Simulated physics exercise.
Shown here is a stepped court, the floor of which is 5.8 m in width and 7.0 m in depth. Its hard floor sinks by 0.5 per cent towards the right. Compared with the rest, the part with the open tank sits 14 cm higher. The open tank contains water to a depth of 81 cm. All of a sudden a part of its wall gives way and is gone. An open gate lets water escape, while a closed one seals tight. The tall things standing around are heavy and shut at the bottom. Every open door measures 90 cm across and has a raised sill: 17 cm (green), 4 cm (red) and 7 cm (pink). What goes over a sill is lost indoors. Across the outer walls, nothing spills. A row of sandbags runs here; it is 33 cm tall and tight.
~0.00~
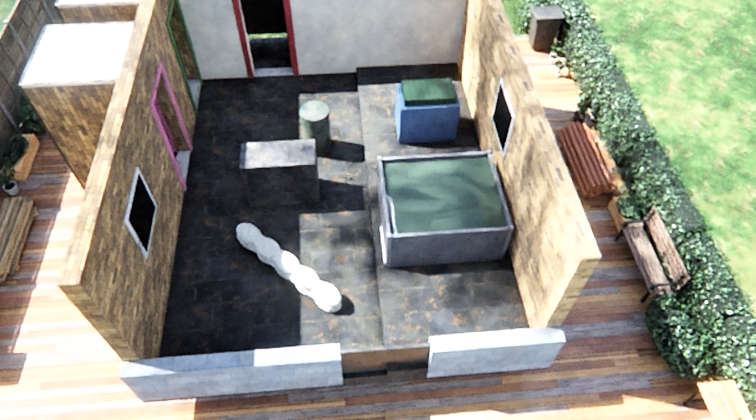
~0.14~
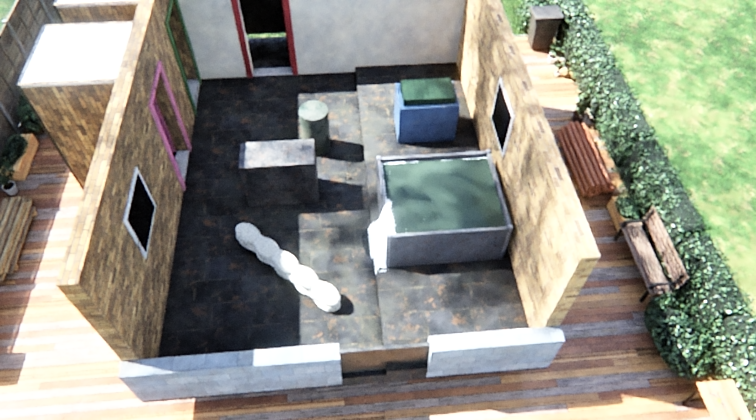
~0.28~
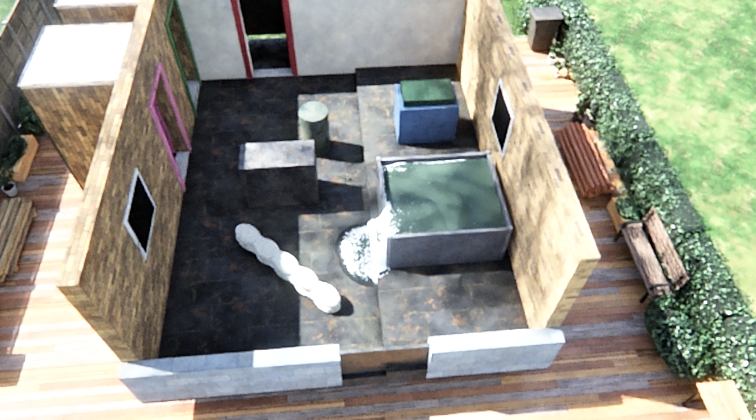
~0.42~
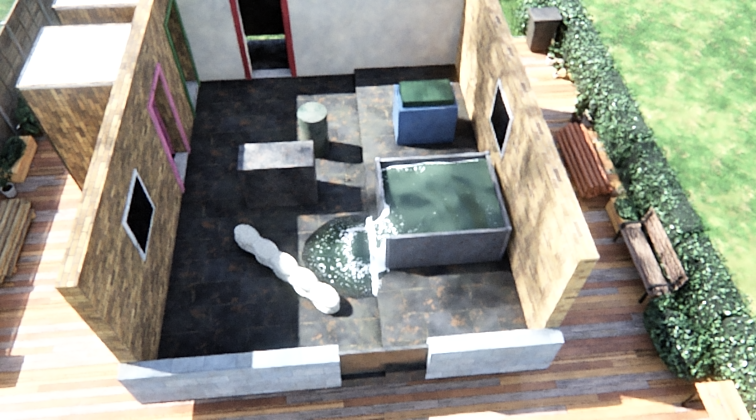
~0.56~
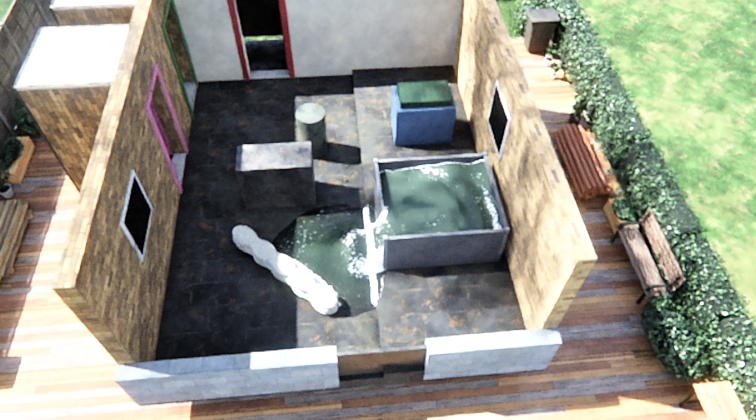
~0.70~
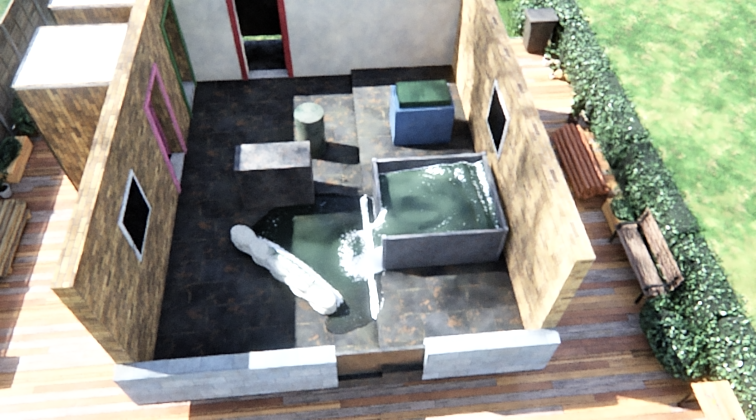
Water pours from the left side of an open tank and spreads leftward across the dark floor.
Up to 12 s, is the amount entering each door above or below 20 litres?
As I see it, looks like the green door stays in the clear; looks like the red door takes on too much; looks like the pink door takes on too much.
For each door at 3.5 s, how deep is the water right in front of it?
Green 4 cm, red 4 cm, pink 12 cm.
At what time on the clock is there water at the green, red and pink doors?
Green 2.2 s, red 3.4 s, pink 1.5 s.
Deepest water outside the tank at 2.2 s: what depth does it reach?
Up to near 44 cm.
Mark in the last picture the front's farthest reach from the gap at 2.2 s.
Point: Roughly (192, 111).
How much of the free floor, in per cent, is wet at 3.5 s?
I'd guess around 50 %.
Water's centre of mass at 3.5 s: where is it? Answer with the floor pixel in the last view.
Near (328, 234).
After 1.4 s water covers 20 % of the floor and is deepest (47 cm) near (306, 277); green door not reached, red door not reached, pink door not reached.
After 2.2 s water covers 35 % of the floor and is deepest (44 cm) near (255, 214); green door not reached, red door not reached, pink door 16 cm at the sill, 15 L in.
After 3.5 s water covers 50 % of the floor and is deepest (30 cm) near (265, 213); green door 4 cm at the sill, 0 L in, red door 4 cm at the sill, 0 L in, pink door 12 cm at the sill, 47 L in.
After 7.0 s water covers 65 % of the floor and is deepest (19 cm) near (306, 305); green door 7 cm at the sill, 0 L in, red door 7 cm at the sill, 32 L in, pink door 8 cm at the sill, 67 L in.
After 12.0 s water covers 65 % of the floor and is deepest (14 cm) near (208, 122); green door 12 cm at the sill, 0 L in, red door 8 cm at the sill, 87 L in, pink door 9 cm at the sill, 77 L in.
